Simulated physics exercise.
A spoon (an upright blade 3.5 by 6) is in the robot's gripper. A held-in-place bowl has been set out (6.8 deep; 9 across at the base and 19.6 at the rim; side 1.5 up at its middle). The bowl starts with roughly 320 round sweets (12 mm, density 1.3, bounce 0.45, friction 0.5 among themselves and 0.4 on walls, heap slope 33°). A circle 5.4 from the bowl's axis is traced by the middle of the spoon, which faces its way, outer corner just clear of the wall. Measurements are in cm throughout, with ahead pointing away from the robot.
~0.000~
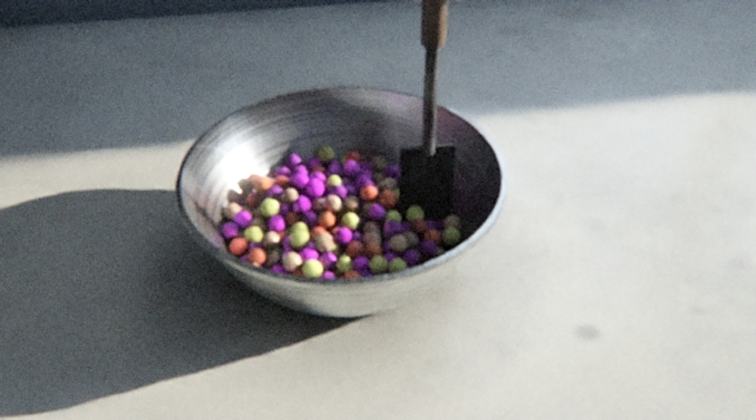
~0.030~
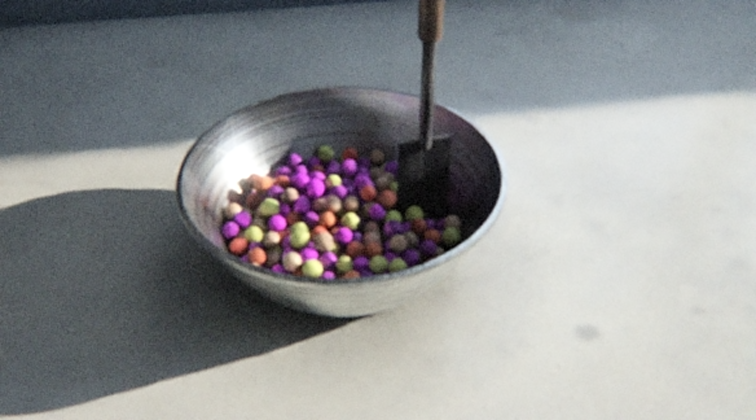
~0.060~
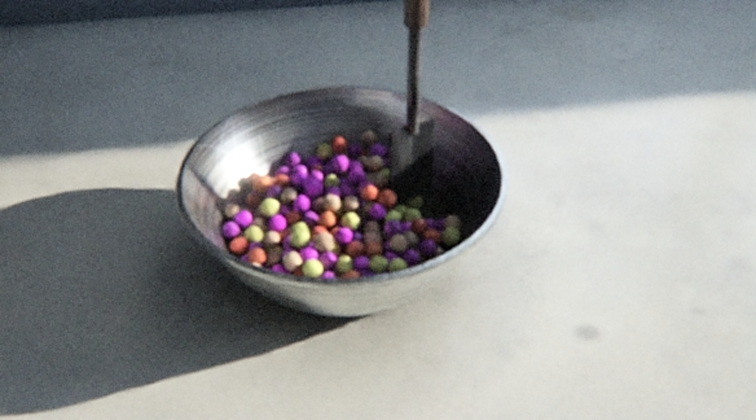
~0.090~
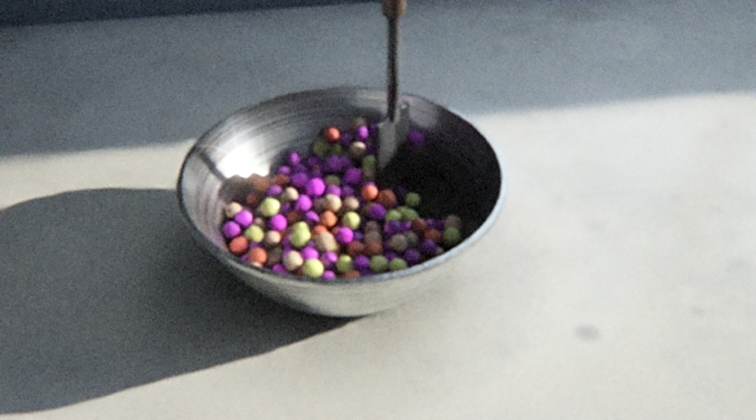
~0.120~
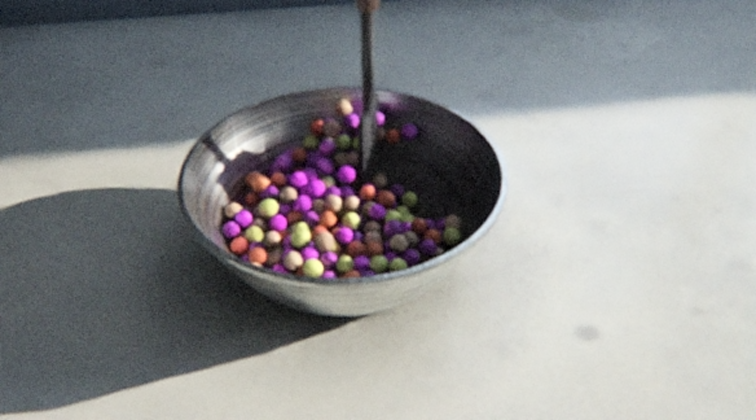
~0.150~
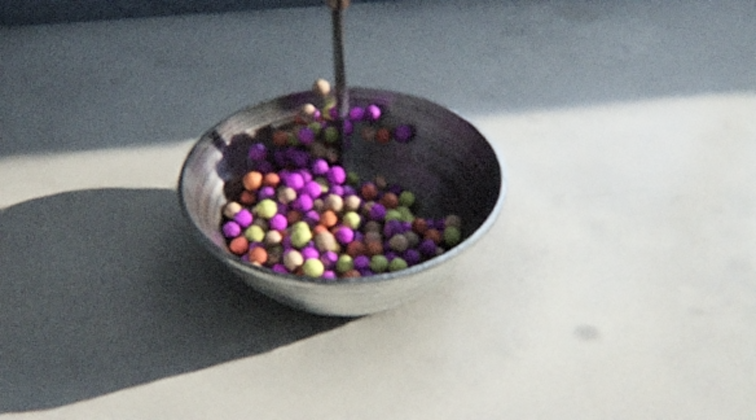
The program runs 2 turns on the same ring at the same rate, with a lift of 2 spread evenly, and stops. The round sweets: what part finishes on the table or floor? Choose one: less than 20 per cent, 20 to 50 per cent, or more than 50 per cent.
The share is less than 20 per cent.
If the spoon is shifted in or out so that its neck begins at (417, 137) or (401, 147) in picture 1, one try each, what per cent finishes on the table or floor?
About 5 and 0 per cent.
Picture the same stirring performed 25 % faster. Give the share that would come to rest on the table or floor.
About 15 percent, I'd say.
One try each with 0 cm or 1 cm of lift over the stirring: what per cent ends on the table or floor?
That gives about 25 per cent and 15 per cent, in order.
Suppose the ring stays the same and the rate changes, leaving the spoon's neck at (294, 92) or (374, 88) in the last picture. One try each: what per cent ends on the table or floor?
Some 20 and 5 %.
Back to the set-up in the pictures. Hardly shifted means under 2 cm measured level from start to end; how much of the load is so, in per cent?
Roughly 25 percent.
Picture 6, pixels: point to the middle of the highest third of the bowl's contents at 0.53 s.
Around pixel (437, 192).
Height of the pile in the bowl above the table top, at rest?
Roughly 5.5 cm.
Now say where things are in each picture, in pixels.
The first picture shows spoon neck at (429, 126), 0° round; upper third of the load around (334, 219), from x 230 to 455, top at y 155; 321 in the bowl.
The second picture shows spoon neck at (426, 119), 7° round; upper third of the load around (333, 219), from x 230 to 455, top at y 155.
The third picture shows spoon neck at (413, 105), 26° round; upper third of the load around (337, 210), from x 230 to 455, top at y 140.
The fourth picture shows spoon neck at (393, 94), 45° round; upper third of the load around (337, 205), from x 230 to 455, top at y 125.
The fifth picture shows spoon neck at (368, 87), 65° round; upper third of the load around (328, 194), from x 230 to 455, top at y 110.
The sixth picture shows spoon neck at (341, 85), 84° round; upper third of the load around (317, 193), from x 230 to 455, top at y 90; 321 in the bowl.
After 0.53 s, 333° round, highest piece 8 above the table; 297 in the bowl, 18 on the table or floor, 6 in flight or on the tool.
After 0.92 s, 222° round, highest piece 6 above the table; 282 in the bowl, 38 on the table or floor, 1 in flight or on the tool.
After 1.31 s, 0° round, highest piece 5 above the table; 281 in the bowl, 40 on the table or floor.
After 2.01 s, 0° round, highest piece 5 above the table; 281 in the bowl, 40 on the table or floor.
At rest, 281 in the bowl, 40 on the table or floor. That is 12 % on the table or floor.
